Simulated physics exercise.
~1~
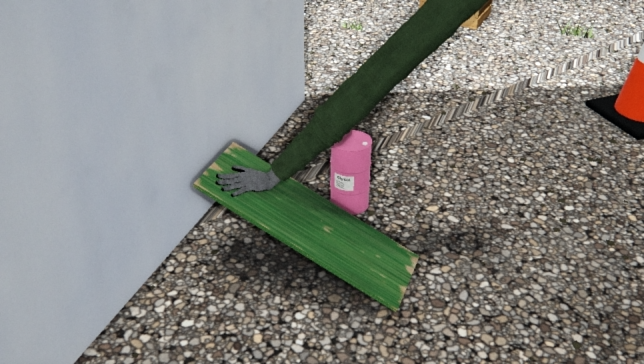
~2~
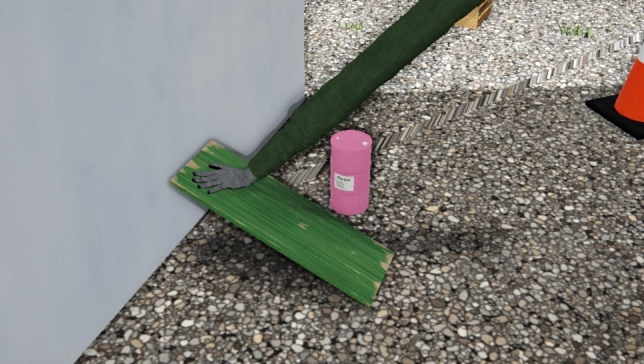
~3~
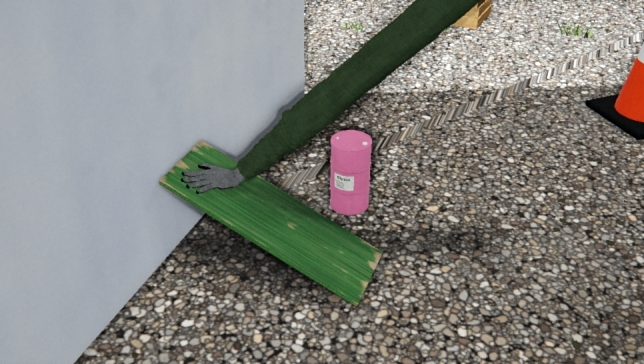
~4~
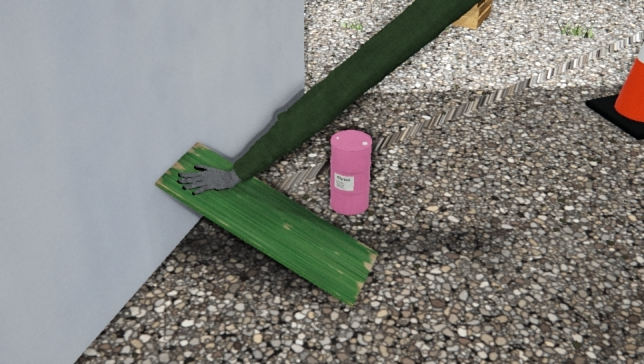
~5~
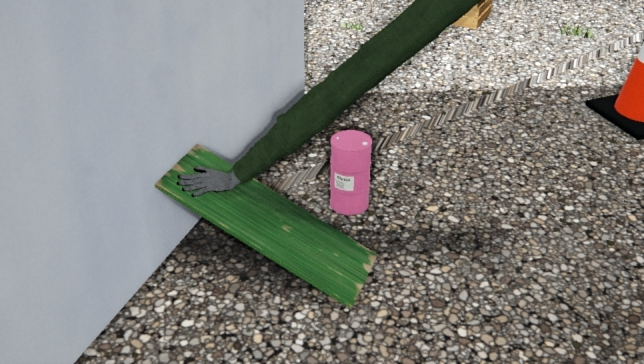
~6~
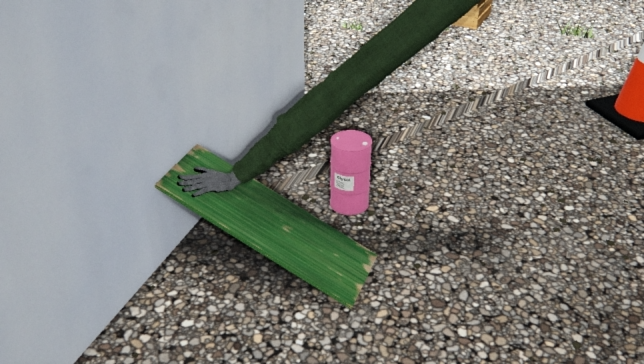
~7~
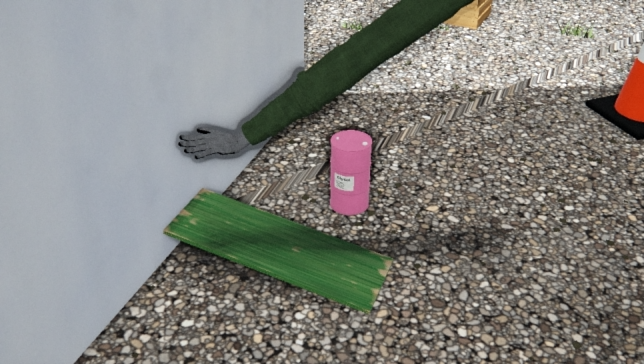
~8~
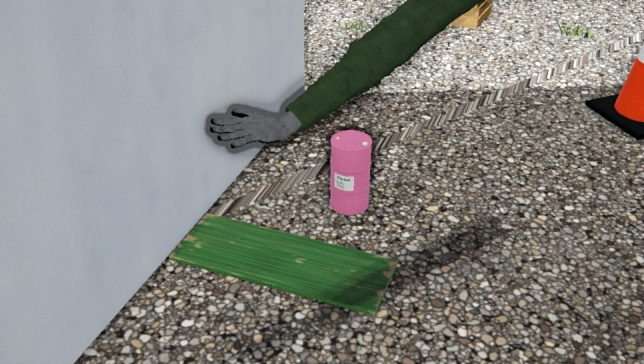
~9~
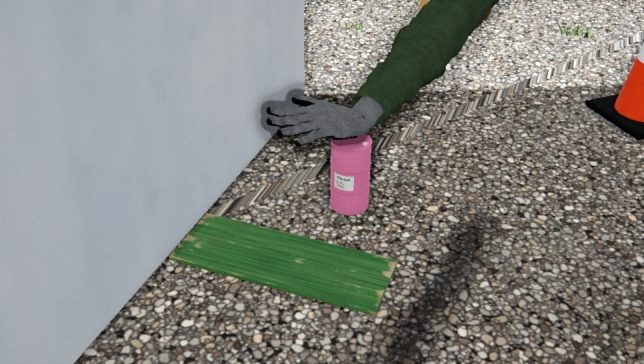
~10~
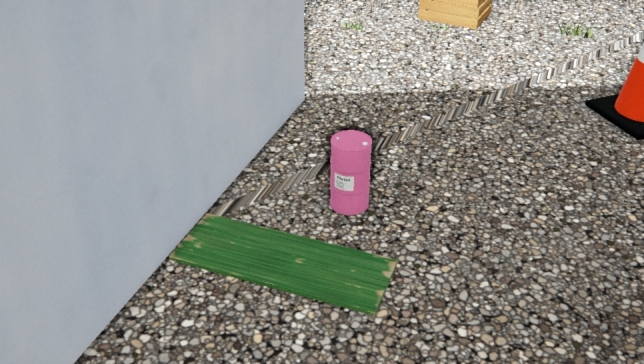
A gloved hand in a dark green sleeve slid a green board left until it leaned against a bare wall, held it there, then let go and drew away. The board slipped down and lay on the pebbly ground, beside the pink canister that never moved.
